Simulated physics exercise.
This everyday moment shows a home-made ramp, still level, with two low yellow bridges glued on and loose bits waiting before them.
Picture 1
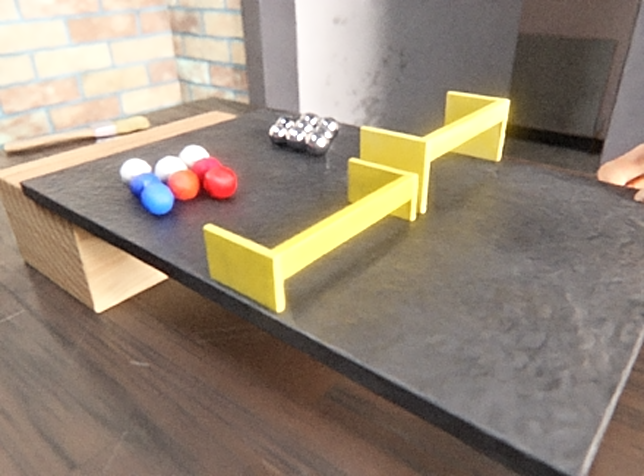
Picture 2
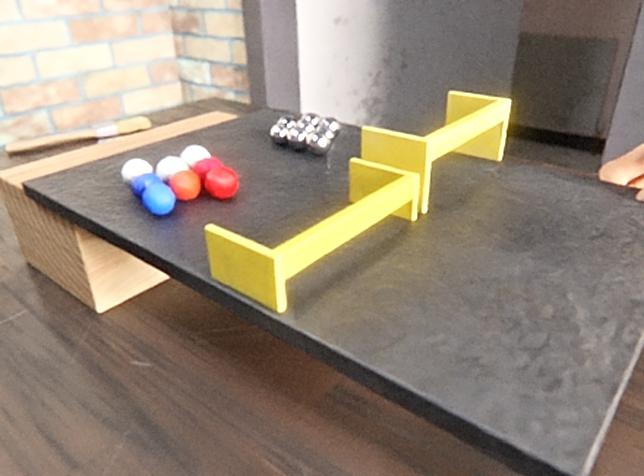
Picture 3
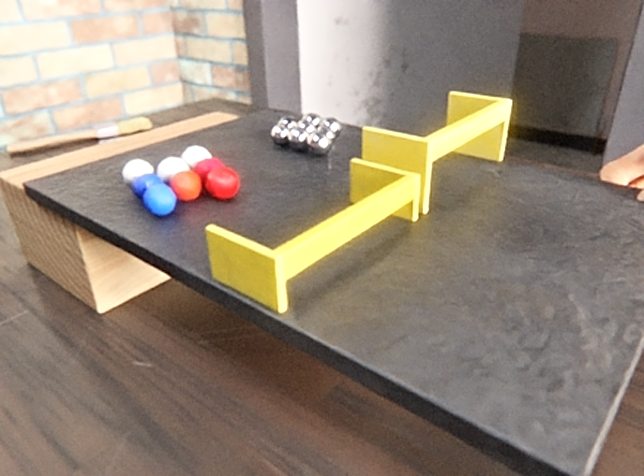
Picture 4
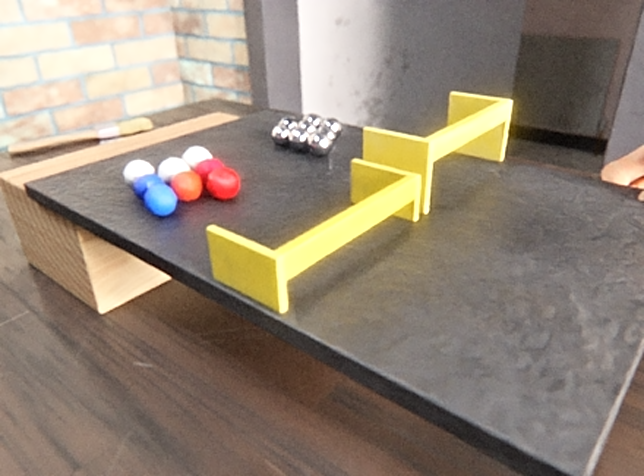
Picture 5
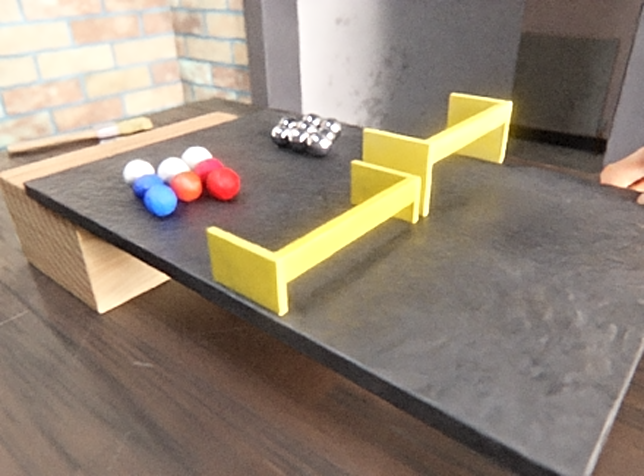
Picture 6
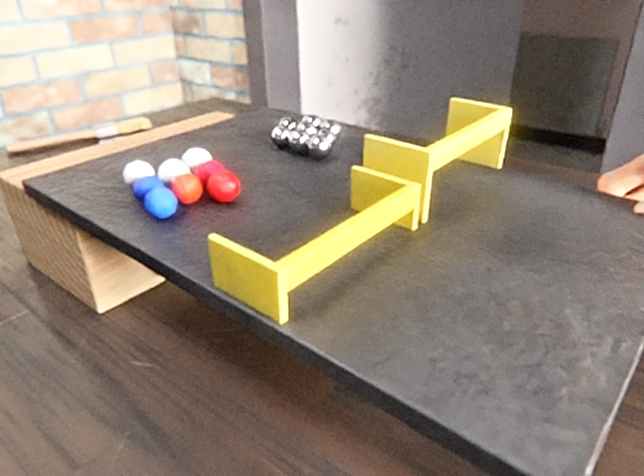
A hand at the right edge stayed by a dark board set on a wooden block, barely lowering its near end, while colourful balls, shiny metal balls and two yellow gates stayed in place.
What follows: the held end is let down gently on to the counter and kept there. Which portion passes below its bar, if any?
Front portion: Blocked. Back portion: Through.
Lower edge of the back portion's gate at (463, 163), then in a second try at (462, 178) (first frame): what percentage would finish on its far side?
First gate about 0 percent, second about 0 percent.
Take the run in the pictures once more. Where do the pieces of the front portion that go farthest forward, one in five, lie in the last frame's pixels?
Near (323, 320) in the last view.
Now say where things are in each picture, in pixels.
Held end of the board at (554, 454), level; block at (168, 192), about a quarter as high as the board is long; front portion at (183, 185), a few gumballs; back portion at (304, 131), a few steel balls; front gate at (352, 220), its slot lower than a piece; back gate at (467, 128), its slot higher than a piece, in the first picture.
Held end of the board at (556, 454), level; back portion at (305, 131), in the second picture.
Held end of the board at (557, 455), level; front portion at (186, 185), in the third picture.
Held end of the board at (558, 455), level; back portion at (307, 131), in the fourth picture.
Held end of the board at (556, 459), level; front portion at (174, 174), in the fifth picture.
Held end of the board, down by 2°; block at (170, 193); front portion at (186, 188), not moving; back portion at (306, 133), not moving; front gate at (355, 231); back gate at (470, 137), in the sixth picture.
Then, 0.28 s past the last view, board sloping at 6°; front portion on its way down; back portion on its way down.
Then, 0.63 s past the last view, board sloping at 12°; front portion has reached its gate; back portion has reached its gate.
Then, 1.00 s past the last view, board resting at 15°; front portion has reached its gate; back portion all past its gate.
Finally, board resting at 15°; front portion gathered behind its gate; back portion all past its gate.
